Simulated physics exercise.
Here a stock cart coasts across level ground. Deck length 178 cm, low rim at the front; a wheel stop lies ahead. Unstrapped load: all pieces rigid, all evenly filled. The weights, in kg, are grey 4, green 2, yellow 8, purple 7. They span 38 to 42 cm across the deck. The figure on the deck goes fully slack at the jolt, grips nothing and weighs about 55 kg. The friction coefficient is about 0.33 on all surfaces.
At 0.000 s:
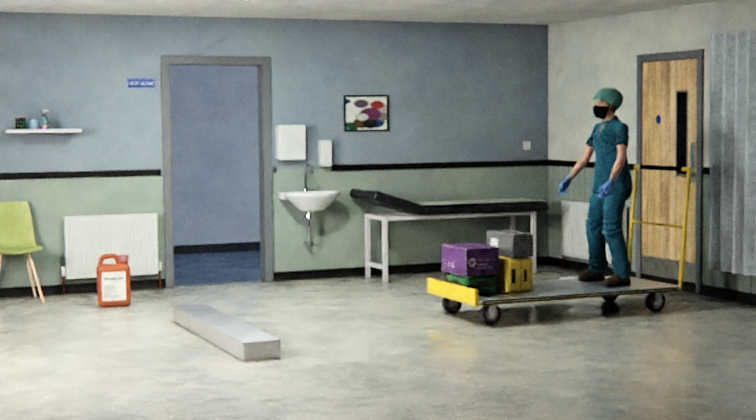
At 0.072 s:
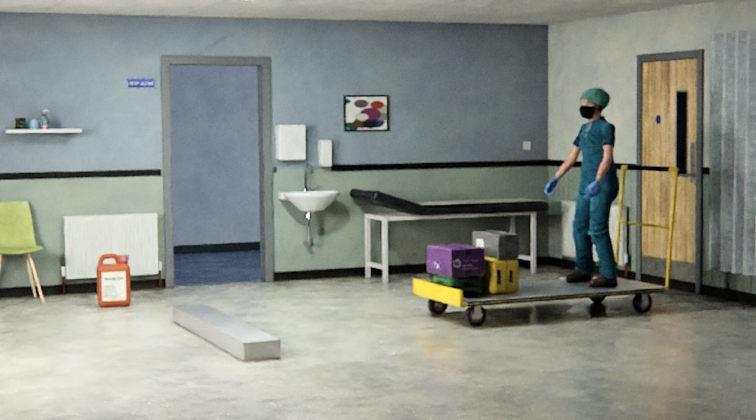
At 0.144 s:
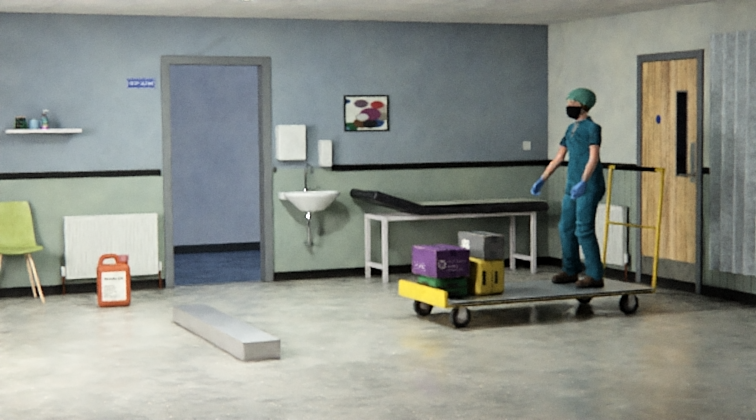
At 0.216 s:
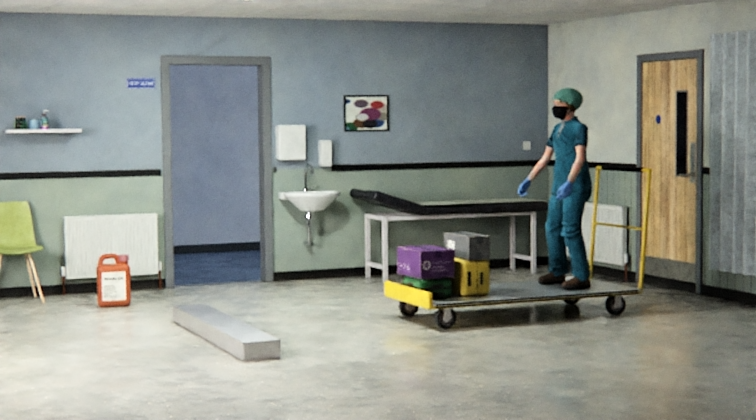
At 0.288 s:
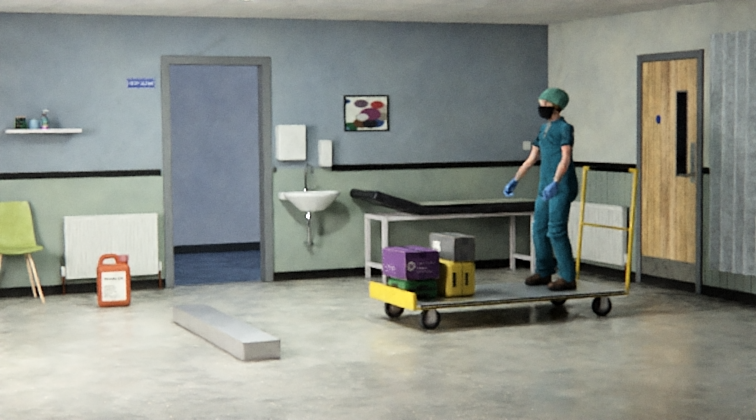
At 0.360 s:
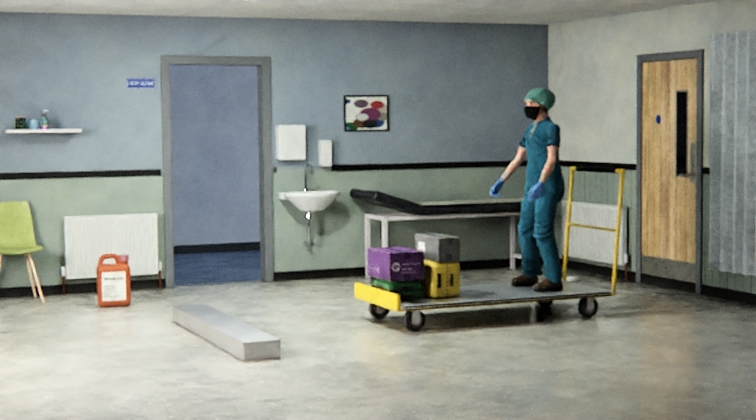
In a clinic room, a masked figure in scrubs rides a loaded cart slowly left.
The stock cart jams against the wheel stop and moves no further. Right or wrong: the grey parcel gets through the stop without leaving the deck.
Wrong, it leaves the deck.
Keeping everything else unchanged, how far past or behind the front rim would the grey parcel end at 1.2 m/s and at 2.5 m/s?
Try 1: 10 cm behind rim; try 2: 80 cm past rim.
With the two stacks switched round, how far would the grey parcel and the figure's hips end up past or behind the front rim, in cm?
In that case the grey one ends 80 cm past the front rim, while the hips stay 80 cm behind it.
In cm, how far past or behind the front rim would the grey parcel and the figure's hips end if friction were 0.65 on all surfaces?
Then the grey one ends up 40 cm beyond the rim while the hips stay 70 cm back from it.
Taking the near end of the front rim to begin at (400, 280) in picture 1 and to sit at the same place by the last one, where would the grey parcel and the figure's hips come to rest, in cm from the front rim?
In that case the grey item would end 10 cm behind the front rim, and the hips 110 cm behind it.
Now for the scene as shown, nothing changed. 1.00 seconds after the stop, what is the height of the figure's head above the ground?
Roughly 40 cm above the ground.
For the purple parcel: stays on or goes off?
End result - purple: Goes over.
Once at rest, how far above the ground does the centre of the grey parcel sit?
Some 10 cm up.
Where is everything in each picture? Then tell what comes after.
The first picture shows grey parcel (510, 244), green suitcase (471, 283), rim corner (477, 301); 175 cm short of the stop.
The second picture shows grey parcel (495, 244), green suitcase (456, 284), rim corner (462, 302); 163 cm short of the stop.
The third picture shows grey parcel (481, 245), green suitcase (442, 285), rim corner (446, 303); 150 cm short of the stop.
The fourth picture shows grey parcel (467, 246), green suitcase (427, 286), rim corner (431, 304); 138 cm short of the stop.
The fifth picture shows grey parcel (452, 247), green suitcase (412, 287), rim corner (415, 305); 125 cm short of the stop.
The sixth picture shows grey parcel (437, 247), green suitcase (396, 288), rim corner (399, 306); 113 cm short of the stop. Speed about 1.7 m/s.
Impact comes at 1.02 s.
After 1.27 s the grey parcel is 14 cm behind the rim, tilted 20°, near (246, 265) in the last picture's view.
After 1.57 s the grey parcel is 12 cm past the rim, tilted 70°, near (211, 303) in the last picture's view.
After 2.02 s the grey parcel is 34 cm past the rim, tilted 180°, near (181, 329) in the last picture's view.
When all is still (2.3 s), past the rim, grey parcel and purple parcel; behind it, green suitcase, yellow suitcase and the figure's hips.
